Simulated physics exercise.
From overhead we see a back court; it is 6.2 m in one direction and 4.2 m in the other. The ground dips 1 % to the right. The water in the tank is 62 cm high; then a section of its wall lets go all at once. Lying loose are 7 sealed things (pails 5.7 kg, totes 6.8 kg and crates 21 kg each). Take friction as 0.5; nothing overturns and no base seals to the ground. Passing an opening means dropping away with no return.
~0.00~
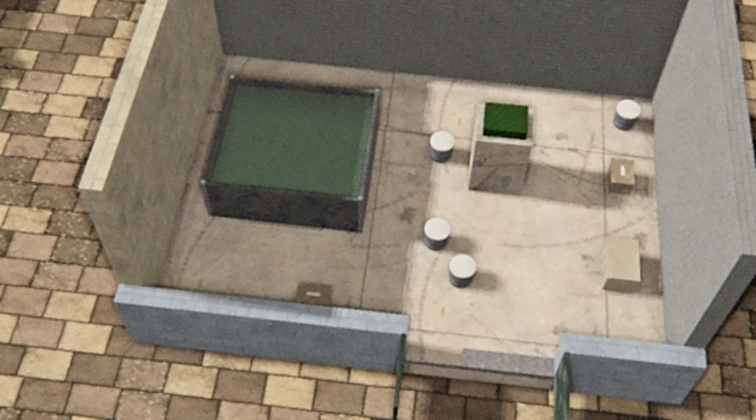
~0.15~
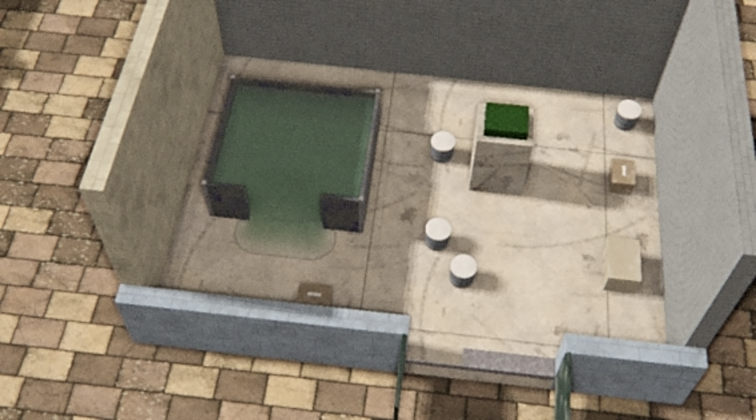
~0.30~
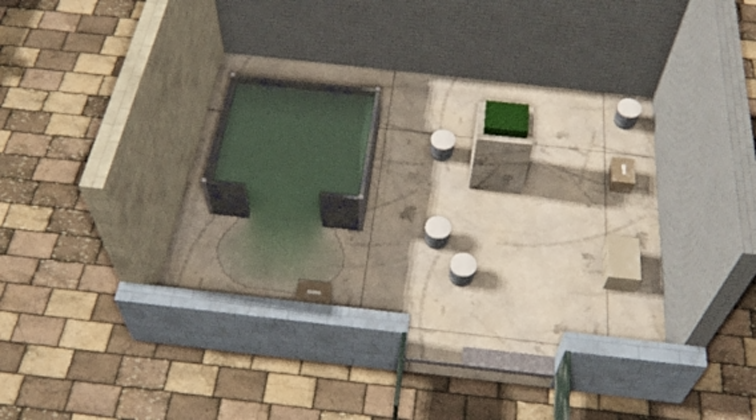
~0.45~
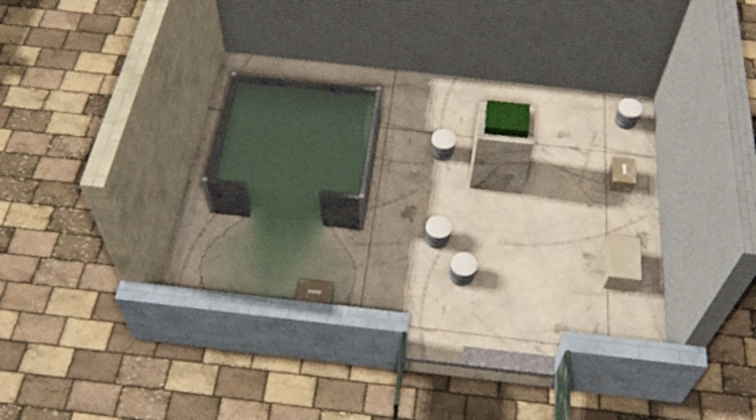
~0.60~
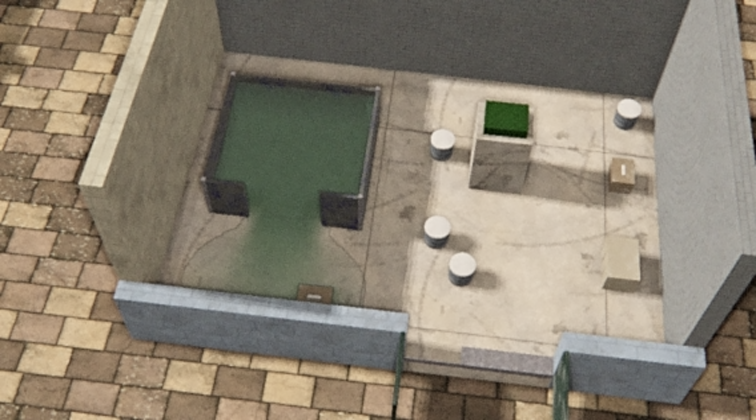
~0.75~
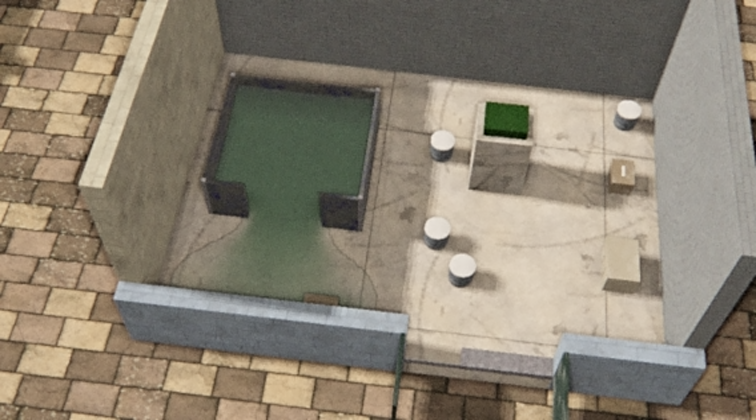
A walled back court with a pale concrete floor, edged by tan and brown paving, is seen from overhead by a still camera. A dark-framed tank of green water stands at left, a small brown tote near the front wall, and white-topped pails, a green-topped block and tan boxes at right. The tank's front opens, water spreads forward across the floor, and the tote shifts slightly toward the front wall while the rest stay put.
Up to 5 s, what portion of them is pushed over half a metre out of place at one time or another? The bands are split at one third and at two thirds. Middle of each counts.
It falls between one and two thirds.
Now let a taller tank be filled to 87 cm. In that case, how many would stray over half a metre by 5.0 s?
Count: 5.
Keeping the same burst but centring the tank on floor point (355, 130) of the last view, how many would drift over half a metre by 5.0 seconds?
Then 0.
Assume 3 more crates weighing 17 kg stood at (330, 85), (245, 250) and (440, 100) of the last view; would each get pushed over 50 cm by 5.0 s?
Outcome: Breaks the threshold first, breaks the threshold next, stays within last.
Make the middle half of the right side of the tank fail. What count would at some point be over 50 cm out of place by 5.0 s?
Then 5 of them would.
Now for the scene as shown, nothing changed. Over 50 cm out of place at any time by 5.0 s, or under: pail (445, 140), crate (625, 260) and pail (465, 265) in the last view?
One by one: Below the line; above the line; above the line.
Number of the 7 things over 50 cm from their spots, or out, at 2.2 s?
1 in all.
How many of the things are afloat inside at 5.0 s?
2.
After 1.1 s 1 of 7 are over 50 cm from their spots; 1 afloat.
After 2.2 s 1 of 7 are over 50 cm from their spots; 0 afloat.
After 3.5 s 2 of 7 are over 50 cm from their spots; 1 afloat.
After 5.0 s 3 of 7 are over 50 cm from their spots, and 3 have been at some point; 2 afloat.
